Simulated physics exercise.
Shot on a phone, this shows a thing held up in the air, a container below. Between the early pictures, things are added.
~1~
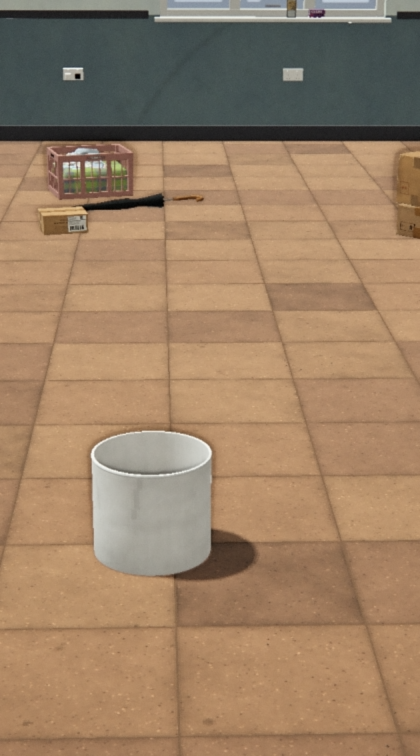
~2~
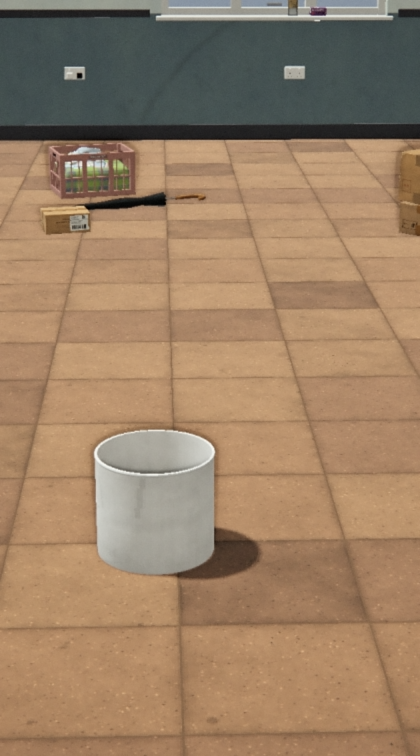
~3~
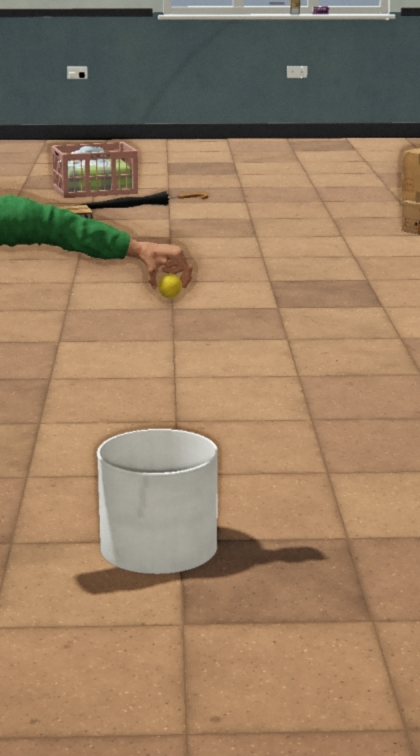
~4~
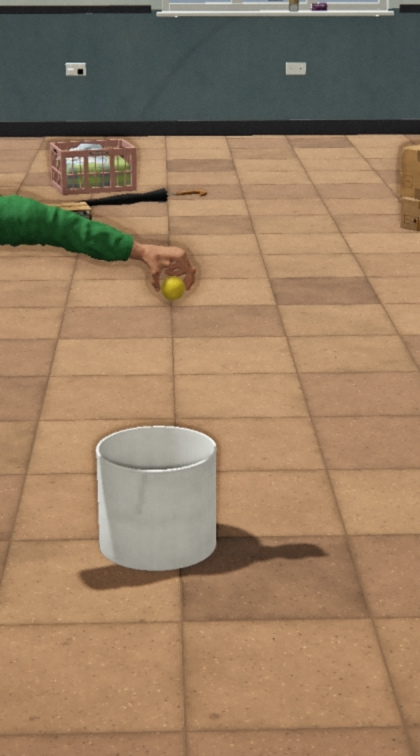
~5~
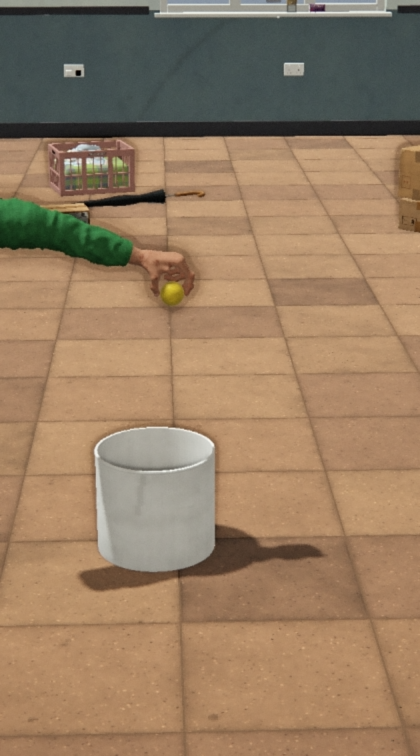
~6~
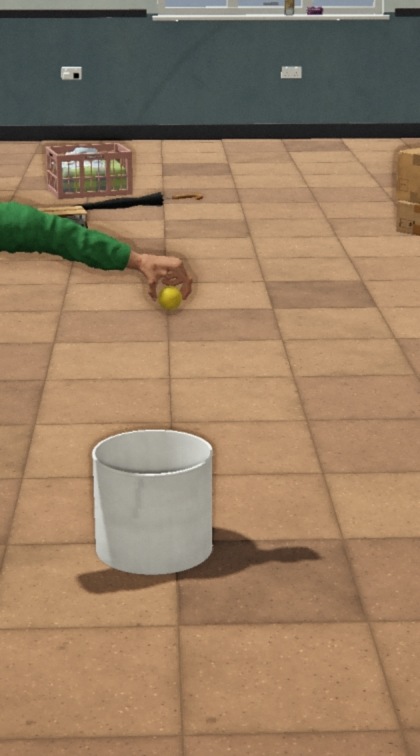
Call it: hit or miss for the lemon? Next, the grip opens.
Hit.
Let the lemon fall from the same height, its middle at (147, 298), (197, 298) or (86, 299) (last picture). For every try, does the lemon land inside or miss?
On the first try it lands in it, on the second it lands in it, on the third it falls outside.
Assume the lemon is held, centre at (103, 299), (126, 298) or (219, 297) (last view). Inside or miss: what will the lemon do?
In turn it lands inside; goes in; ends up outside.
Then, 0.18 s on from there, lemon displaced about its own width near (170, 335).
Then, 0.30 s on from there, lemon on its way down near (171, 423).
Then, 0.40 s on from there, lemon on its way down near (173, 531).
In the end, the lemon lands inside, near (173, 535).
